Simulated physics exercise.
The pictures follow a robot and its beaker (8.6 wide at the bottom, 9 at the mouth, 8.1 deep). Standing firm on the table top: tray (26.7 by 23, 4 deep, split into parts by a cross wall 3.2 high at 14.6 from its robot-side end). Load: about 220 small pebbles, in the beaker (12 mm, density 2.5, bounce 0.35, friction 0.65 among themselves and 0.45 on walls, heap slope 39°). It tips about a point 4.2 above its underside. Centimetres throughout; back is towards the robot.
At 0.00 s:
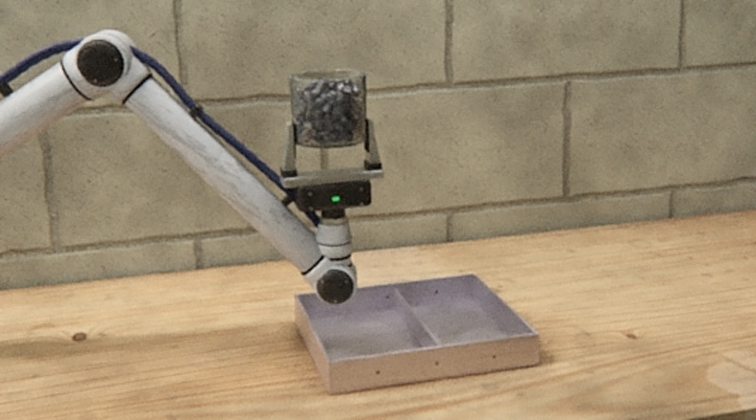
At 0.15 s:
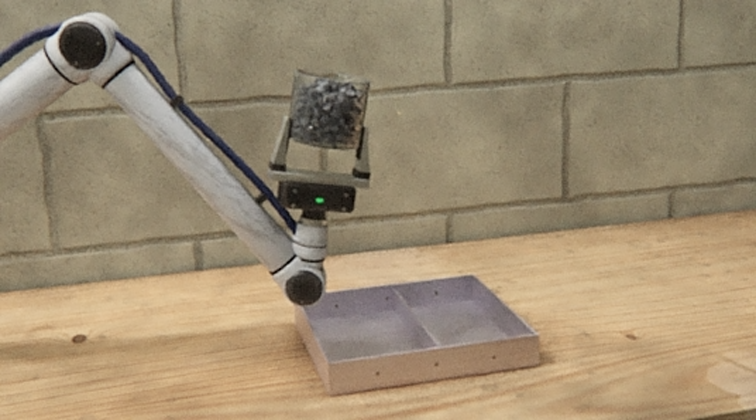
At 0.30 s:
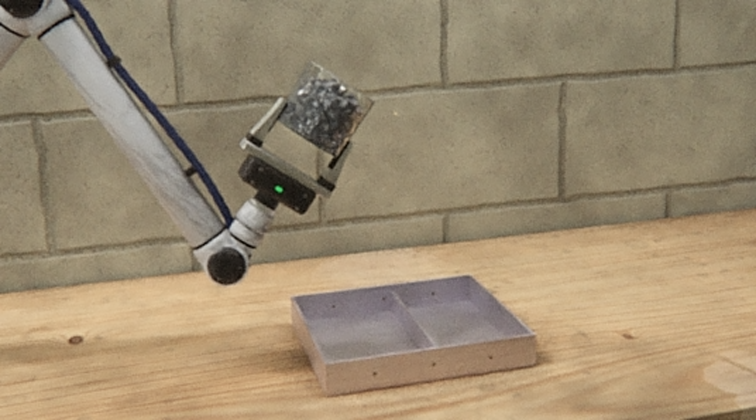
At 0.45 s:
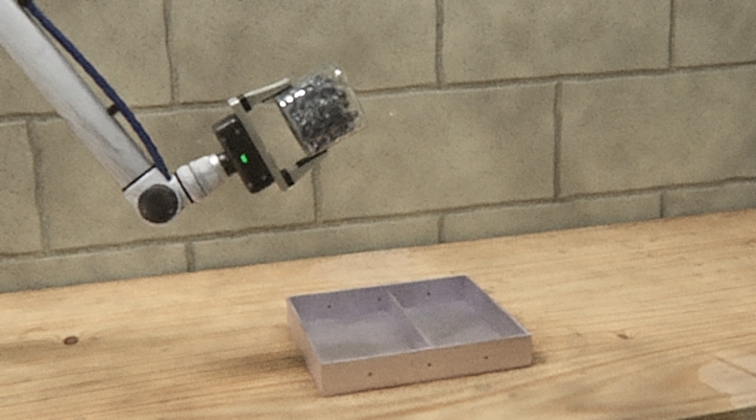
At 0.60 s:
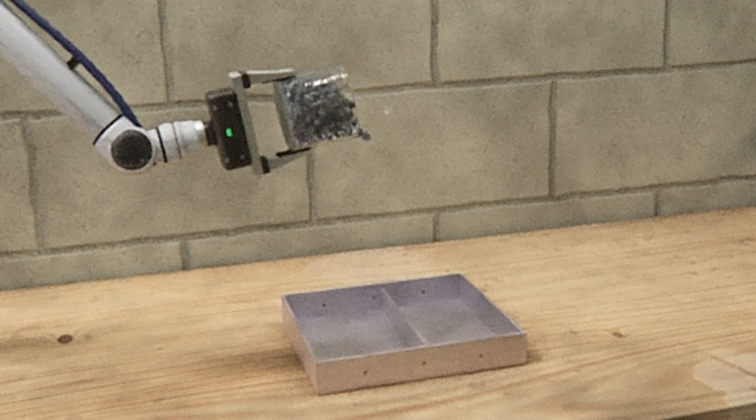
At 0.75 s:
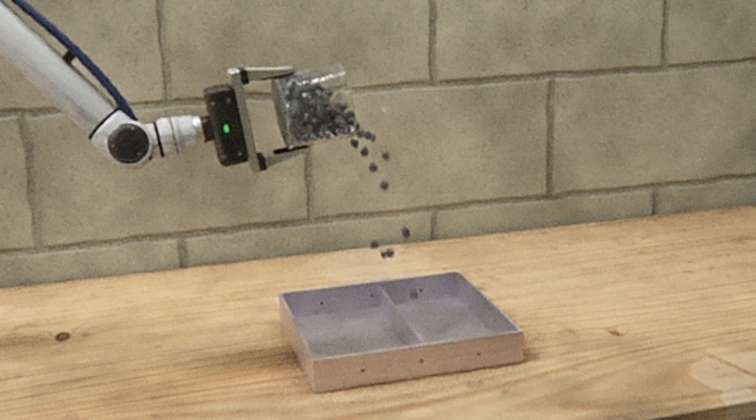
A robot arm drew back to the left while tilting a clear beaker of dark pebbles to the right, and then a few pebbles tumbled out toward the divided tray on the wooden table.
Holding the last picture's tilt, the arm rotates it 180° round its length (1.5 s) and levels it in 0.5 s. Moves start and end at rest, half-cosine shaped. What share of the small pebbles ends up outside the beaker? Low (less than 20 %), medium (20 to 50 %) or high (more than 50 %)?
A medium share, 20 to 50 %, ends outside the beaker.
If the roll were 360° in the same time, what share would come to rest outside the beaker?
Then about 45 per cent.
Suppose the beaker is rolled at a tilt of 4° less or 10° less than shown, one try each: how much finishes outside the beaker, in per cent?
Some 25 and 10 per cent.
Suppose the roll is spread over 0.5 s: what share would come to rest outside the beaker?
It would be near 20 per cent.
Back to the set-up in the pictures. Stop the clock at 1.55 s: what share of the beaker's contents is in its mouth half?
About 40 per cent.
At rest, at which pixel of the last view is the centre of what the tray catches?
At about (384, 329).
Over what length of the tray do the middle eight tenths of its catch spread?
Roughly 16 cm.
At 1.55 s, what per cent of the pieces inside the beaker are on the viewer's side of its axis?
Some 40 per cent.
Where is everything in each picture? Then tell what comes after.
The first picture shows beaker middle at (329, 109), upright; upper third of the load around (330, 96), from x 300 to 360, top at y 80; 221 in the beaker.
The second picture shows beaker middle at (328, 110), tipped 10°; upper third of the load around (327, 97), from x 295 to 360, top at y 85.
The third picture shows beaker middle at (324, 111), tipped 36°; upper third of the load around (318, 98), from x 285 to 360, top at y 85.
The fourth picture shows beaker middle at (319, 110), tipped 64°; upper third of the load around (315, 95), from x 285 to 350, top at y 80.
The fifth picture shows beaker middle at (314, 108), tipped 81°; upper third of the load around (306, 95), from x 280 to 365, top at y 80; 220 in the beaker, 1 in flight or on a rim.
The sixth picture shows beaker middle at (312, 106), tipped 82°; upper third of the load around (301, 94), from x 280 to 415, top at y 80; 208 in the beaker, 1 in the far-side part, 12 in flight or on a rim.
By 1.55 s, tipped 82°, highest piece 37 above the table; 186 in the beaker, 15 in the robot-side part, 11 in the far-side part, 9 in flight or on a rim.
By 2.35 s, tipped 74°, highest piece 36 above the table; 149 in the beaker, 49 in the robot-side part, 21 in the far-side part, 2 in flight or on a rim.
By 2.95 s, upright, highest piece 37 above the table; 148 in the beaker, 50 in the robot-side part, 23 in the far-side part.
By 3.65 s, upright, highest piece 37 above the table; 148 in the beaker, 50 in the robot-side part, 23 in the far-side part.
Final count, 148 in the beaker, 50 in the robot-side part, 23 in the far-side part. That is 33 % outside the beaker.
